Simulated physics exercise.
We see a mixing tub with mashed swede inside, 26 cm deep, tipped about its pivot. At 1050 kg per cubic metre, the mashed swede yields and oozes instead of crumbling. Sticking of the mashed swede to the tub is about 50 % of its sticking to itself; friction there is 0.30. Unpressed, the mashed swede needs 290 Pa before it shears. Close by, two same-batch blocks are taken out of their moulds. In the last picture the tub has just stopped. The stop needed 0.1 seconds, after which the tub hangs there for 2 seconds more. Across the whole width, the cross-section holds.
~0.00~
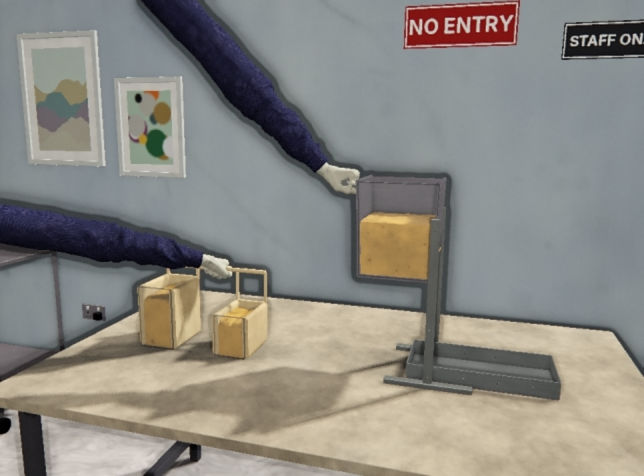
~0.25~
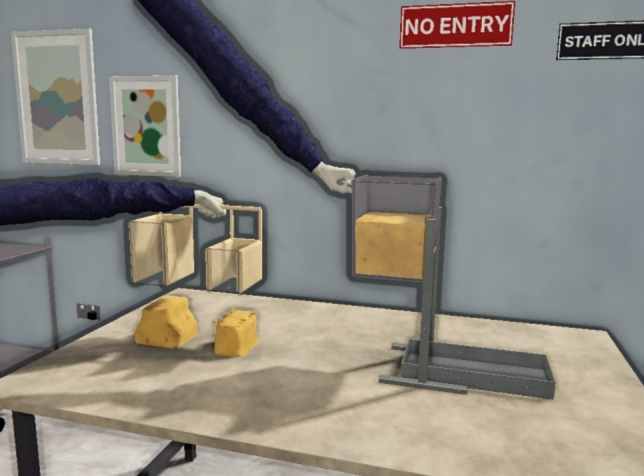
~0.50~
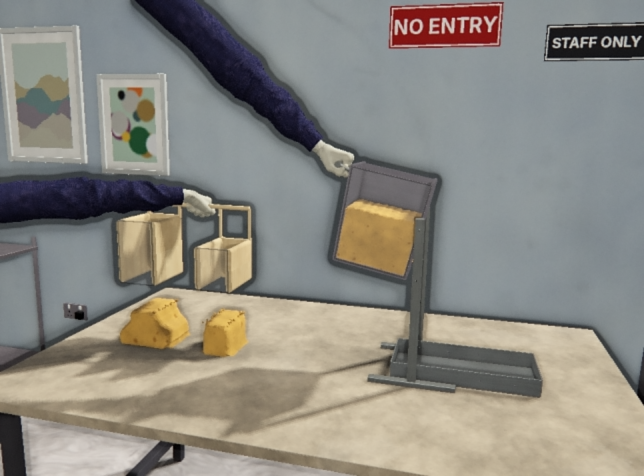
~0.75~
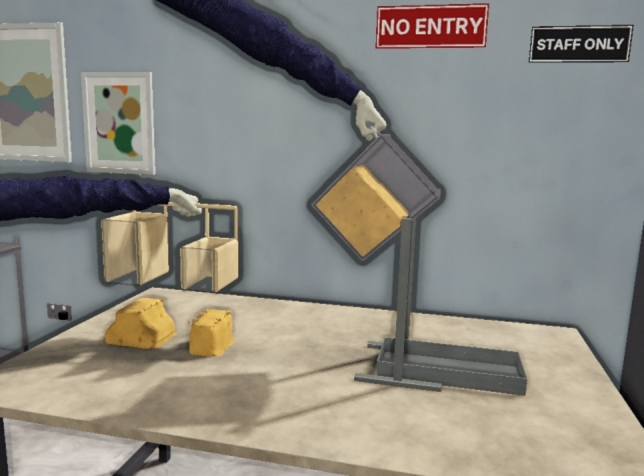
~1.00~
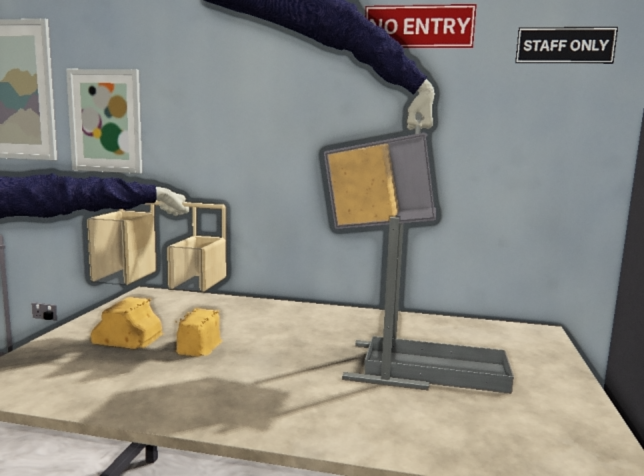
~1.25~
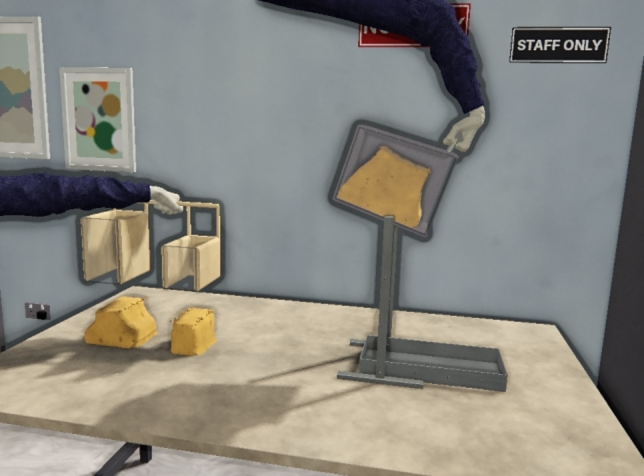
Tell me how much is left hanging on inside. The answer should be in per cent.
Roughly 0 % is left.
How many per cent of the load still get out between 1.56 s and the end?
Close to 40 % of the whole load.
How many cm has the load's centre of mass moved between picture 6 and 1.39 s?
Shift: Some 8 cm.
By 1.39 s, the tub is at 107 degrees and holds 77 %.
By 1.56 s, the tub is at 107 degrees and holds 39 %.
By 1.73 s, the tub is at 107 degrees and holds 18 %.
By 1.90 s, the tub is at 107 degrees and holds 0 %.
By 3.25 s, at the end, the tub is at 107 degrees and holds 0 %.
